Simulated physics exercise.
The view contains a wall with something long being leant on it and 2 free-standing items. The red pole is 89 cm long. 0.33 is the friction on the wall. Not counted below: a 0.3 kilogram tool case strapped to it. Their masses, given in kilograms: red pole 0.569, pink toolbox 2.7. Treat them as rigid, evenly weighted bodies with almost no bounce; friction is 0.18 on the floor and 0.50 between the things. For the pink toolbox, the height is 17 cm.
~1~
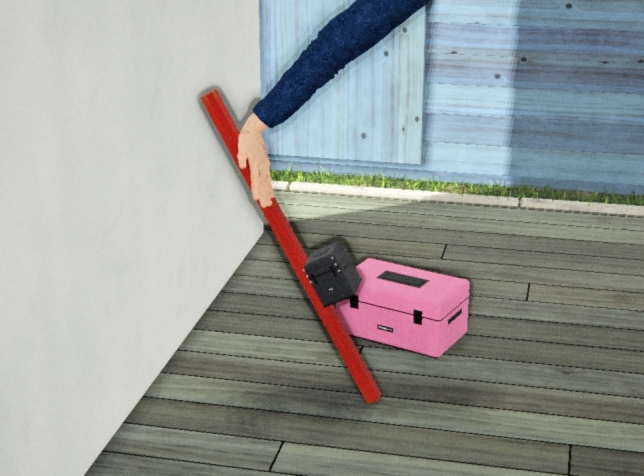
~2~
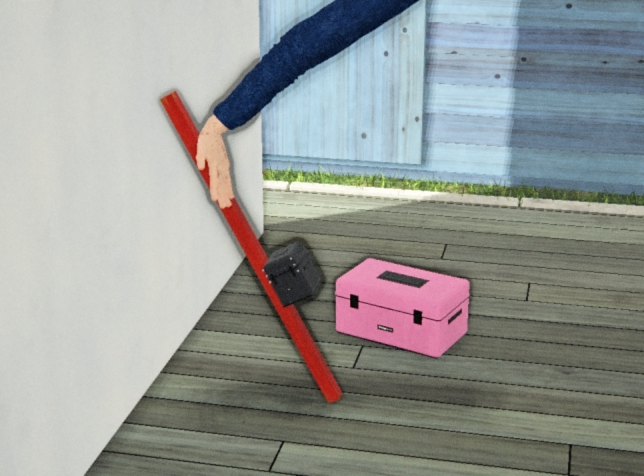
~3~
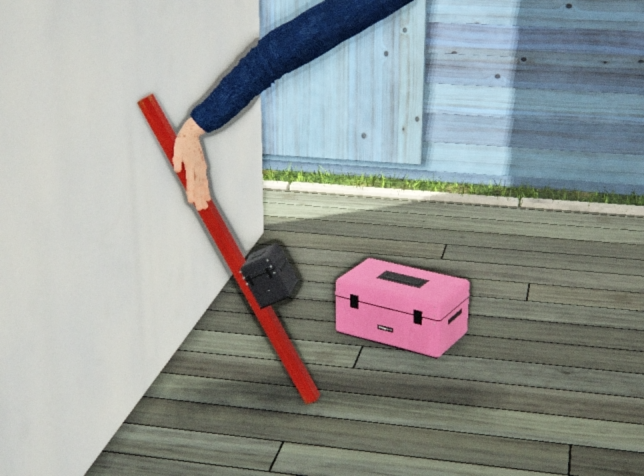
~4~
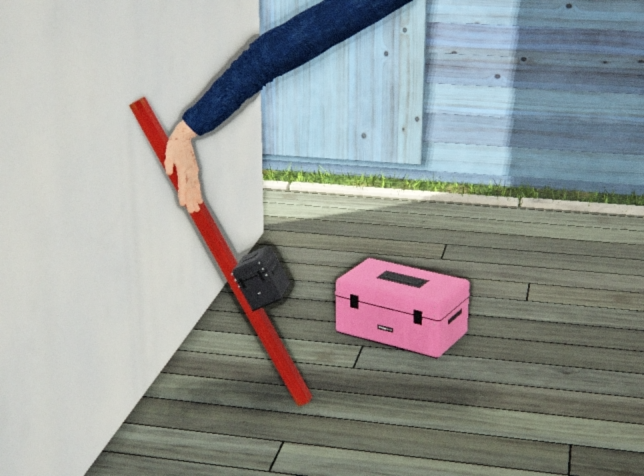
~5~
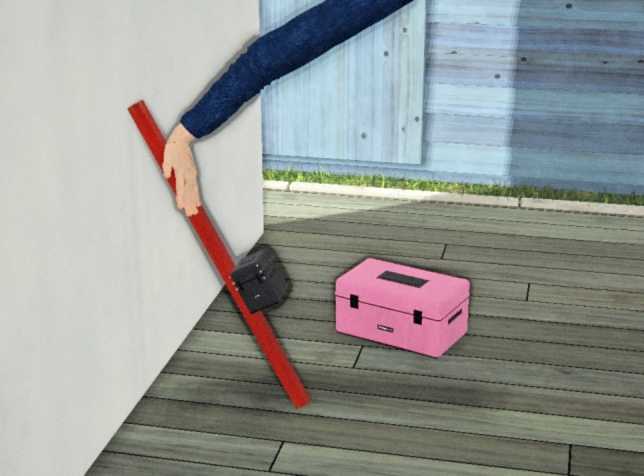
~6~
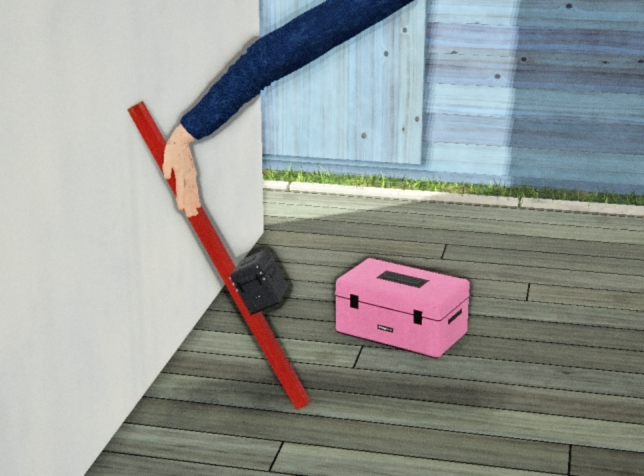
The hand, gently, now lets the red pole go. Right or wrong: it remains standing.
Wrong, it slides down.
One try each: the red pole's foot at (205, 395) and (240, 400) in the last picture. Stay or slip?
At first it keeps its lean, and the next time it keeps its lean.
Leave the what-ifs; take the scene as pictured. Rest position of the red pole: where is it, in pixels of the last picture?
Near (325, 405).
Then, 0.70 s past the last view, red pole 7° lower than it was left near (240, 272).
Then, 1.00 s past the last view, red pole 29° lower than it was left near (283, 316).
Then, 1.10 s past the last view, red pole 46° lower than it was left near (305, 360).
Then, 1.20 s past the last view, red pole 62° lower than it was left near (324, 405).
Finally, on their side or leaning hard on the floor, red pole; pink toolbox still in place (within 10 cm). Final places as that camera would see them, red pole near (325, 404). The pole gives way.
